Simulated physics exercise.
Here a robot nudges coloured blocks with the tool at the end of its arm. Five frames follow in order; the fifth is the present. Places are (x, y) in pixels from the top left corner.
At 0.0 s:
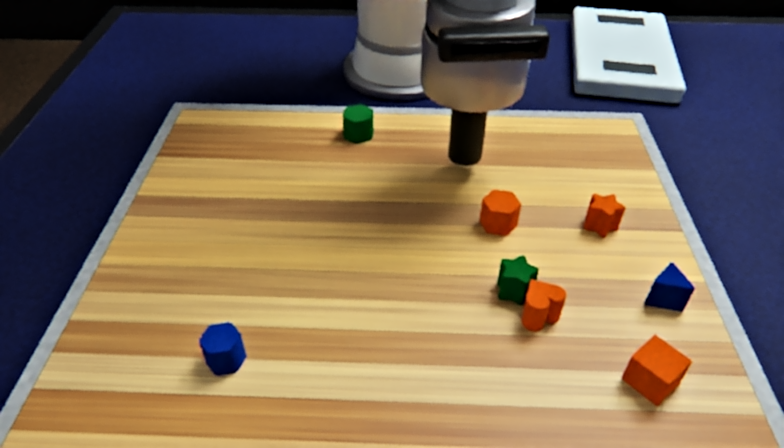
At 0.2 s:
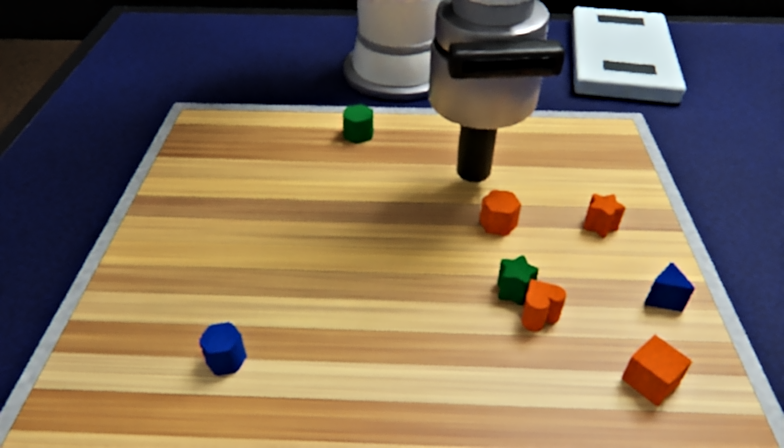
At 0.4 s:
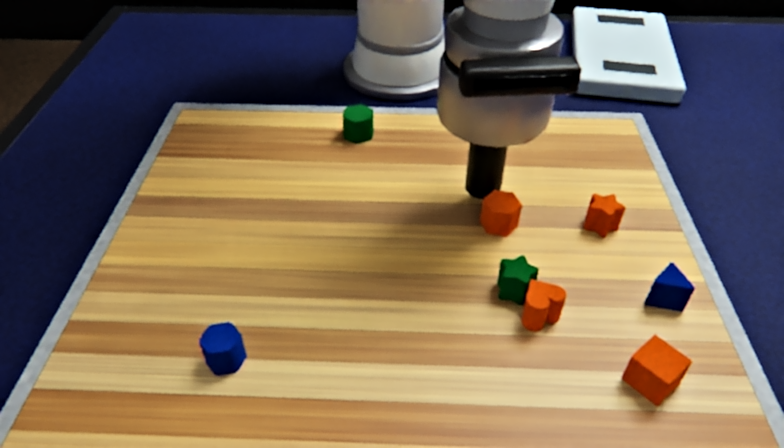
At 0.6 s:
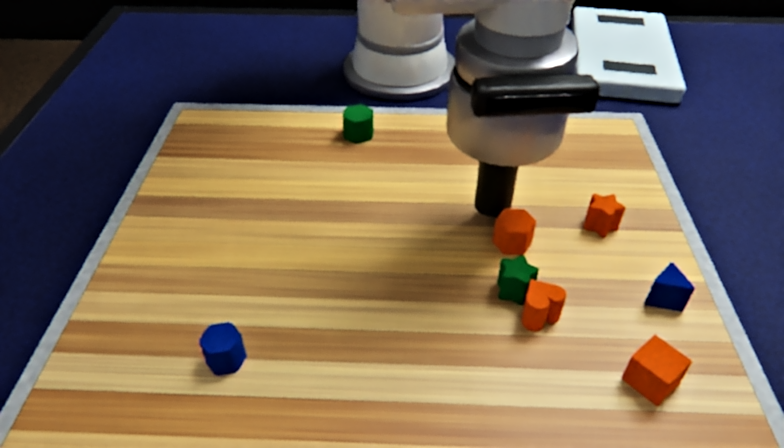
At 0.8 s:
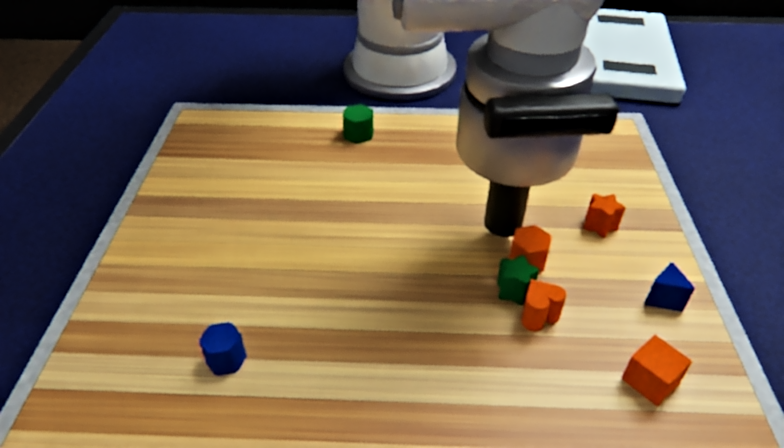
The footage shows a robot arm lowering its dark tool toward the viewer and slightly right across a wooden board of coloured blocks, then pushing the orange hexagonal block up beside the green star-shaped block near an orange heart.
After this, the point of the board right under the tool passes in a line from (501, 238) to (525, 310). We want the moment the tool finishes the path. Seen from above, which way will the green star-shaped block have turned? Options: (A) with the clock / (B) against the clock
The answer is A.
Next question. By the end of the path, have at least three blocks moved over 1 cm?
It seems so.
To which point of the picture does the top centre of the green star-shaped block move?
Located at (521, 314).
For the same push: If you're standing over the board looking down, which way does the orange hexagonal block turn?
The twist is anticlockwise.
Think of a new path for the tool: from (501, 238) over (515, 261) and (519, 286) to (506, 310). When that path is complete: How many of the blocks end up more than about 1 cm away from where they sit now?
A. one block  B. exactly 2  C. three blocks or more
I'll go with C - three blocks or more.
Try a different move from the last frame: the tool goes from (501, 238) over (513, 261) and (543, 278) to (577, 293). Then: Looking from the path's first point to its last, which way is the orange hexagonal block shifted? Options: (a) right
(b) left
b - left.
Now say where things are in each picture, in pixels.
Tool's lower end at (465, 156); green star-shaped block at (519, 268); orange hexagonal block at (502, 201); orange heart at (544, 293), in the first frame.
Tool at (474, 172); blocks still, in the second frame.
Tool at (483, 188); blocks still, in the third frame.
Tool at (493, 206); orange hexagonal block at (516, 220), in the fourth frame.
Tool at (503, 224); green star-shaped block at (519, 268); orange hexagonal block at (532, 238); orange heart at (544, 293), in the fifth frame.
What follows on the original path. Halfway along, tool at (514, 260); green star-shaped block at (520, 277), turned 20° clockwise; orange hexagonal block at (557, 261), turned 70° anticlockwise; orange heart at (546, 297).
At the end, tool at (528, 296); green star-shaped block at (521, 314), turned 40° clockwise; orange hexagonal block at (567, 270), turned 100° anticlockwise; orange heart at (558, 324), turned 90° anticlockwise.
